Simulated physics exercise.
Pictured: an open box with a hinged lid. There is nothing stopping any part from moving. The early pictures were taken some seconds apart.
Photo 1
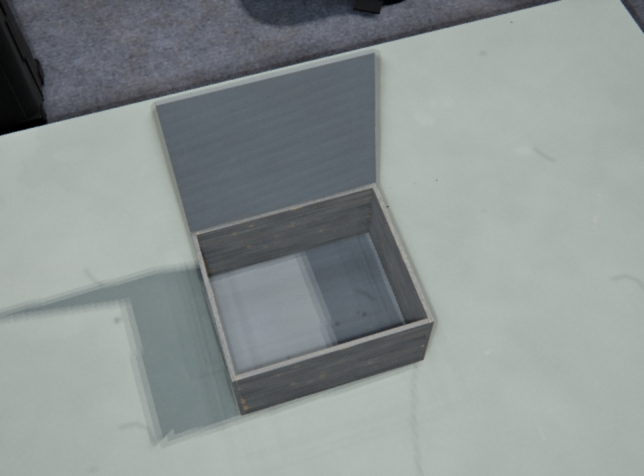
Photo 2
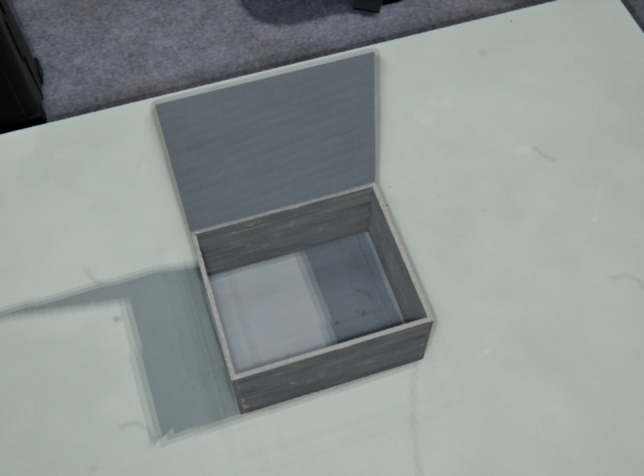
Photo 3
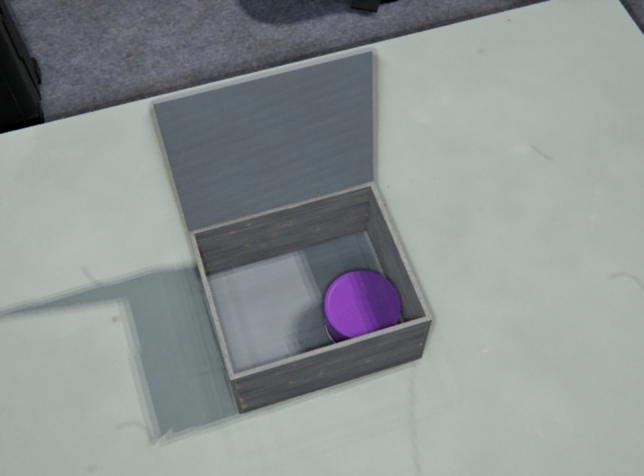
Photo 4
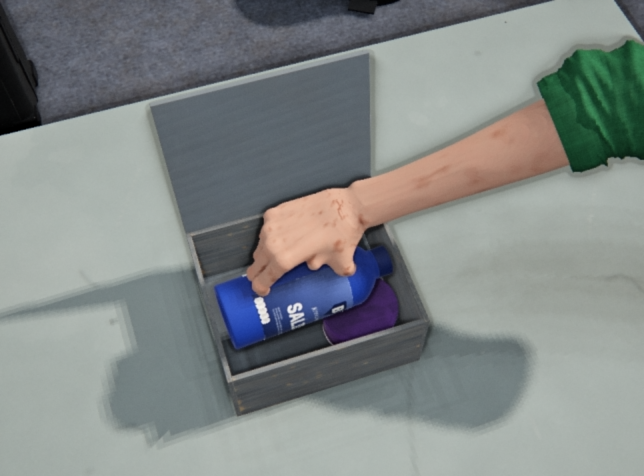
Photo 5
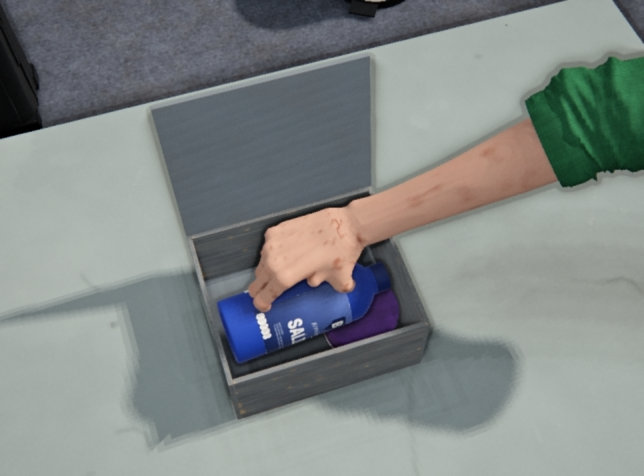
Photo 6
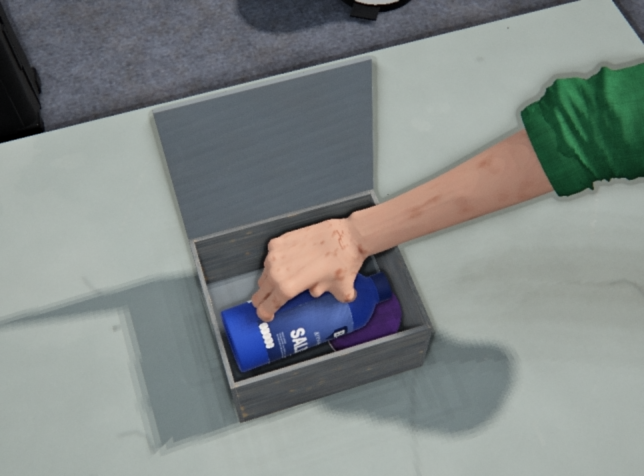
A purple tub appears in the open box, then a hand lowers a blue bottle inside.
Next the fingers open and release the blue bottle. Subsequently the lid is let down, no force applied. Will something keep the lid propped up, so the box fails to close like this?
Turns out the lid is kept open.
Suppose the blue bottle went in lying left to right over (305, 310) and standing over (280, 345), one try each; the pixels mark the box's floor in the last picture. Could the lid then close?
In the first case it comes fully down; in the second case it gets propped open.
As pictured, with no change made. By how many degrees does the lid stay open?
Angle: About 10°.
Then, 1.00 s past the last view, lid starting down.
Then, 1.50 s past the last view, lid 66° above the rim.
Then, 1.80 s past the last view, lid 46° above the rim.
Then, 2.20 s past the last view, lid 16° above the rim.
Finally, lid 9° above the rim; both still in place. Final places as the last picture's camera would see them, blue bottle near (308, 318).
